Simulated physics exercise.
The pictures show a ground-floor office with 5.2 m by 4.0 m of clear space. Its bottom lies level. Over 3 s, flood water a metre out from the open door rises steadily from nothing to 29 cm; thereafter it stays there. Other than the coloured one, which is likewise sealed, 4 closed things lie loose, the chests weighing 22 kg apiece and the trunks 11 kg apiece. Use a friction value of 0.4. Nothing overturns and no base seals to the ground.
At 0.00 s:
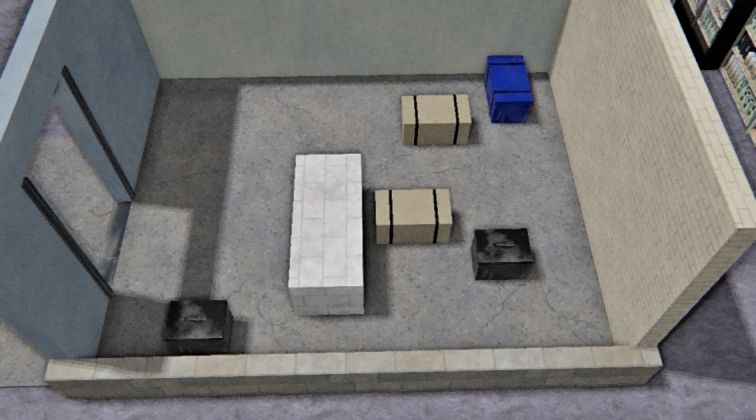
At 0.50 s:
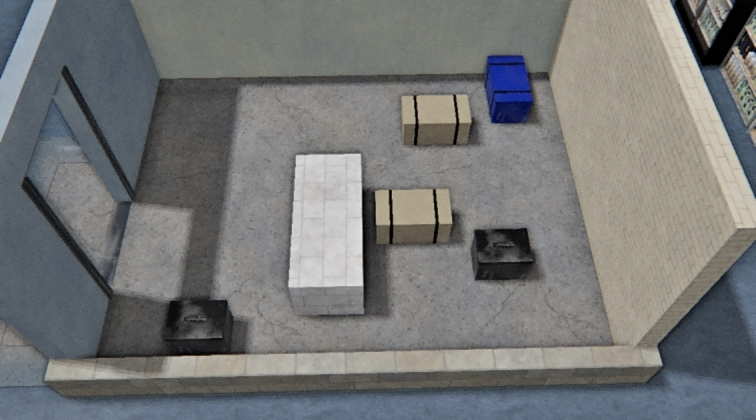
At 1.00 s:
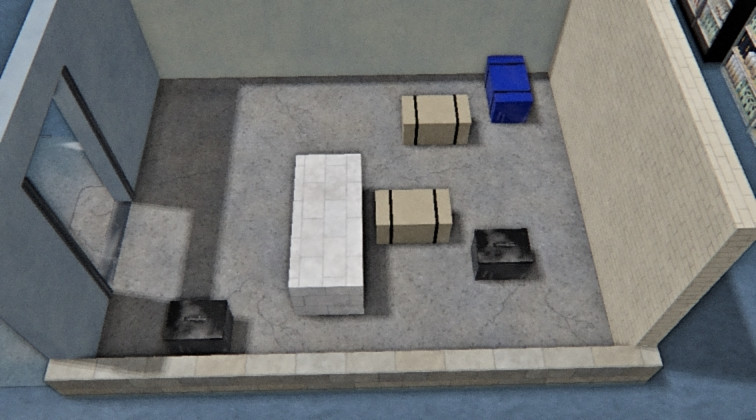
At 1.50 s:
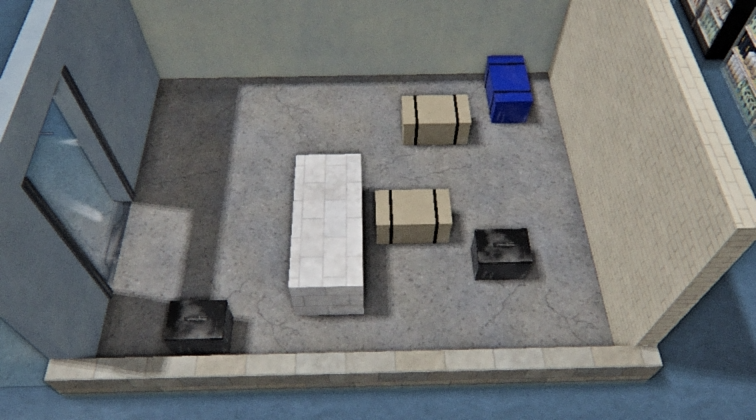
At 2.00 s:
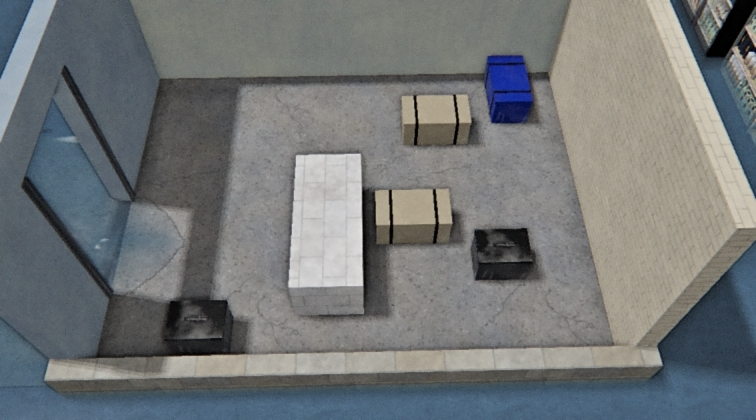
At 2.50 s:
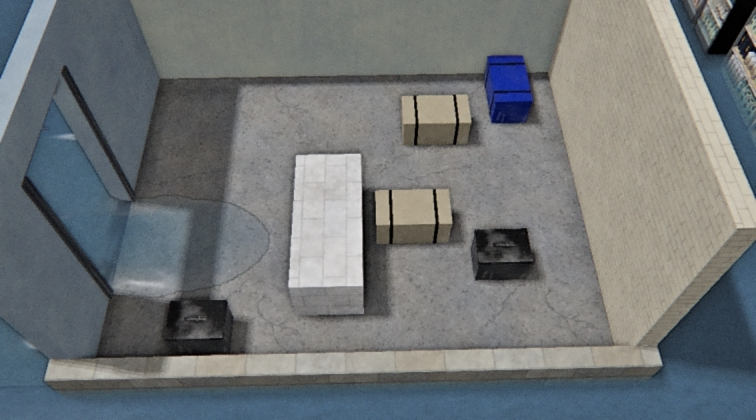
Water spreads through the doorway on the left across the floor while the boxes stay still.
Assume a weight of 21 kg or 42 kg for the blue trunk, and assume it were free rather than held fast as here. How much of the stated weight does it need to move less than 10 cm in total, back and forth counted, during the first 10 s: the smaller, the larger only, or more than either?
It needs more than either.
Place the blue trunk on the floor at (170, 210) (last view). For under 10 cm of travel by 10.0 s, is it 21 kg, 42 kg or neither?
So neither weight works.
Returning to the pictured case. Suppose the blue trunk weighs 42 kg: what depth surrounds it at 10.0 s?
Depth: Approx. 15 cm.
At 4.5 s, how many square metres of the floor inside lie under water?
Somewhere around 9.5 m2, roughly.
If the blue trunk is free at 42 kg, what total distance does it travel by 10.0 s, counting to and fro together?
I'd say close to 50 cm in total.
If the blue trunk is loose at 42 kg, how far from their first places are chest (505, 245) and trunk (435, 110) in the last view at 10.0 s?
Respectively 5 and 100 cm.
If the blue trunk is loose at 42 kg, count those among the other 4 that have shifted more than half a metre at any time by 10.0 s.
I make it 2.
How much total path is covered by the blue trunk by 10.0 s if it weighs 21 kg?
It would cover some 200 cm all told.
After 3.5 s the blue trunk would be 0 cm from its start with 21 kg and 0 cm from its start with 42 kg; 0 cm of water round it then.
After 4.5 s the blue trunk would be 0 cm from its start with 21 kg and 0 cm from its start with 42 kg; 0 cm of water round it then.
After 7.0 s the blue trunk would be 45 cm from its start with 21 kg and 0 cm from its start with 42 kg; 6 cm of water round it then.
After 10.0 s the blue trunk would be 147 cm from its start with 21 kg and 46 cm from its start with 42 kg; 15 cm of water round it then.
